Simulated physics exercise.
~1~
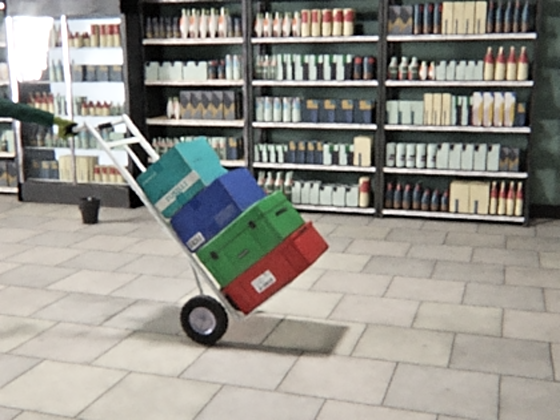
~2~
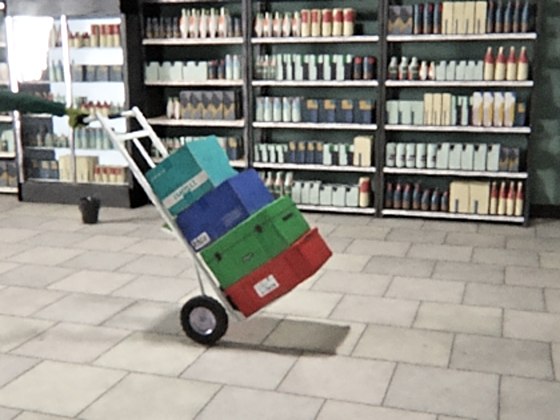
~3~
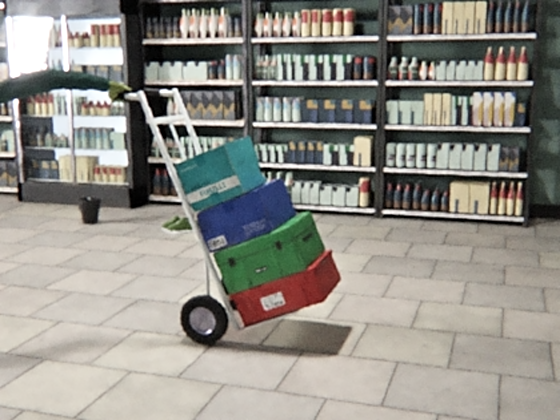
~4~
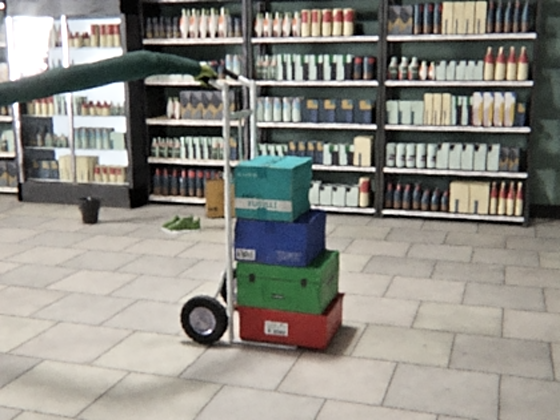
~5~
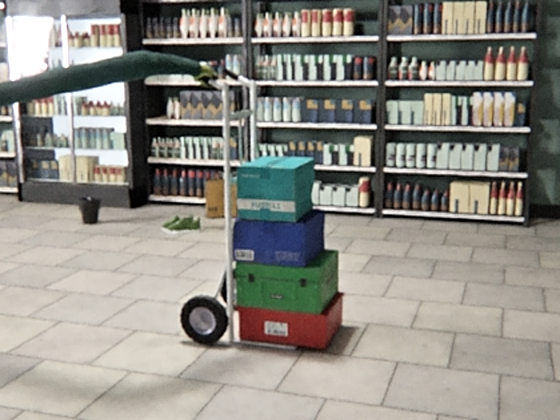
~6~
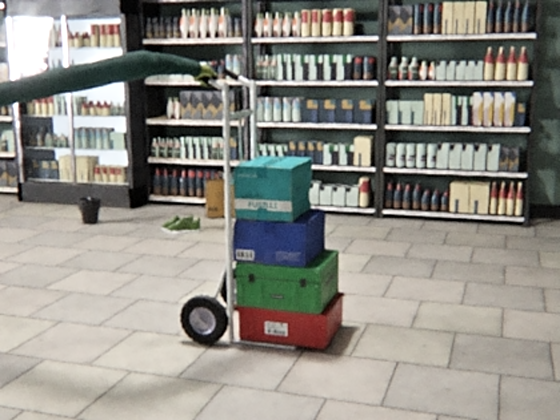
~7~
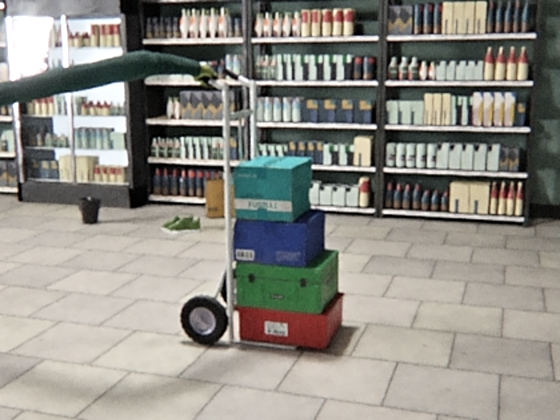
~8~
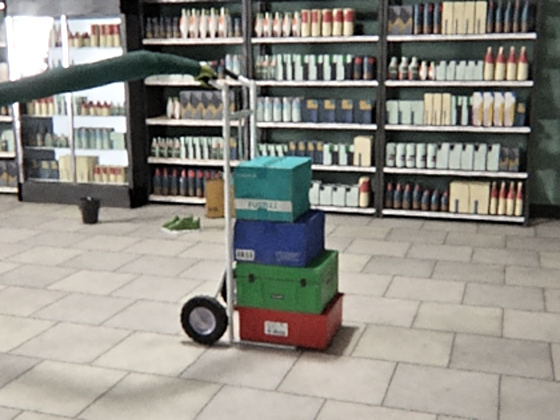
We see a green-sleeved arm tip a tilted white hand truck upright in a shop aisle, its turquoise, blue, green and red containers swinging level with it; the truck then stands still, the arm still holding its top and all four containers neatly stacked.
